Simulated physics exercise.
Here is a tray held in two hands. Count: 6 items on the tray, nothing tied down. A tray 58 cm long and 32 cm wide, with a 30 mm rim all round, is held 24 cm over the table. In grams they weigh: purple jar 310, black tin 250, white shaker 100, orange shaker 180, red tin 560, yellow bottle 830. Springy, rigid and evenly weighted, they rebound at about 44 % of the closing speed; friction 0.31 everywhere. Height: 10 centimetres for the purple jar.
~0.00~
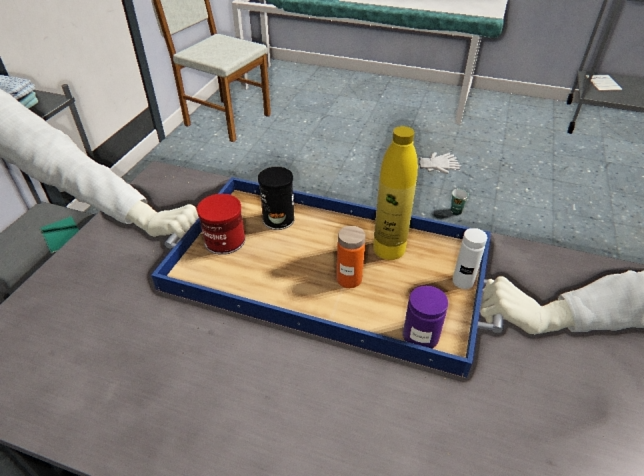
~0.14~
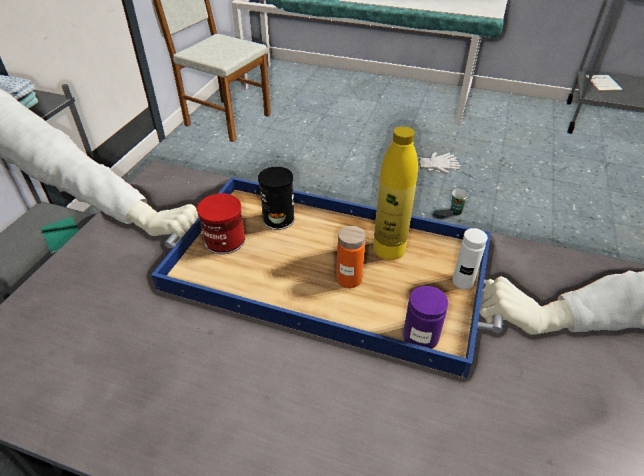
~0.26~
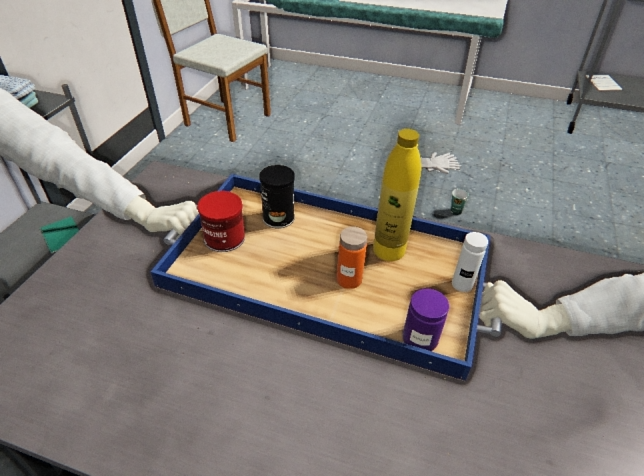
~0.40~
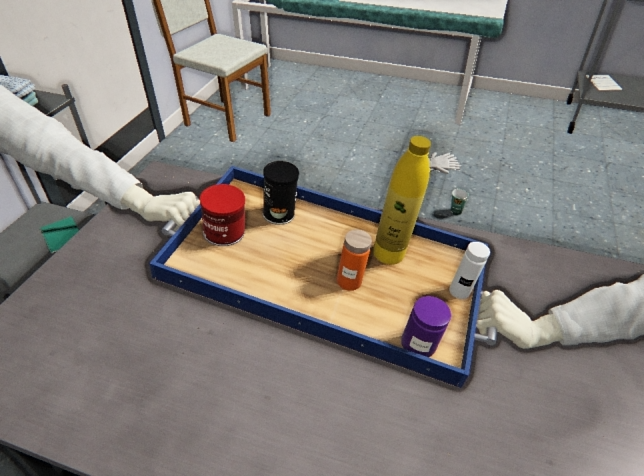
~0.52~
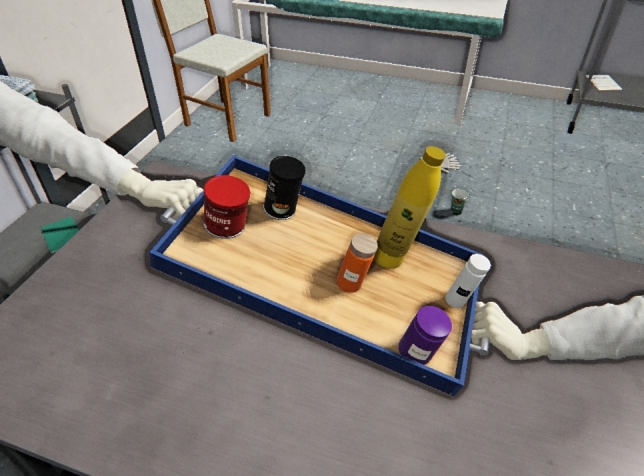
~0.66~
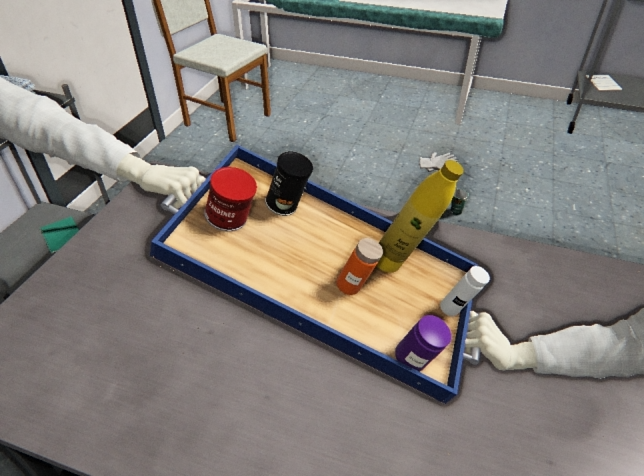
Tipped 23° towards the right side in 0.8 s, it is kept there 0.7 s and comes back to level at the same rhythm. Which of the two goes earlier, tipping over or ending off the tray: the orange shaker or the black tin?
Of the two named, the former goes first.
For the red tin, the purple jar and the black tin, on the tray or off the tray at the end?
When everything stops, the red tin is still in bounds, the purple jar is still in bounds, and the black tin is out of bounds.
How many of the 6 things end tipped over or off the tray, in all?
I get 4.
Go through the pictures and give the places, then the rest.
In the first frame, tray level; orange shaker (350, 258); black tin (277, 199).
In the second frame, tray level; red tin (222, 224); yellow bottle (396, 196).
In the third frame, tray at 2°, right edge down; purple jar (425, 321); white shaker (469, 263).
In the fourth frame, tray at 6°, right edge down; red tin (224, 216); yellow bottle (403, 203).
In the fifth frame, tray at 13°, right edge down; purple jar (424, 336); white shaker (467, 282).
In the sixth frame, tray at 19°, right edge down; orange shaker (359, 267); black tin (288, 184).
Around 1.06 s, tray at 23°, right edge down; white shaker and yellow bottle now off the tray; black tin shifted 9 cm near (328, 202); orange shaker shifted 8 cm near (396, 289).
Around 1.36 s, tray at 23°, right edge down; orange shaker tipped 21° against what carries it near (459, 323); black tin shifted 25 cm near (397, 242); red tin shifted 27 cm.
Around 1.66 s, tray at 23°, right edge down; orange shaker now off the tray; black tin tipped 40° against what carries it near (469, 278); red tin tipped 11° against what carries it.
Around 2.06 s, tray at 8°, right edge down; black tin now off the tray; red tin shifted 48 cm; purple jar shifted 5 cm.
Finally (2.9 s), off the tray, black tin, white shaker, orange shaker and yellow bottle; not toppled but over 5 cm from the start, red tin; purple jar still in place (within 5 cm). Final places as that camera would see them, orange shaker near (541, 376), black tin near (512, 337). Orange shaker went at 1.42 s; black tin went at 1.66 s.
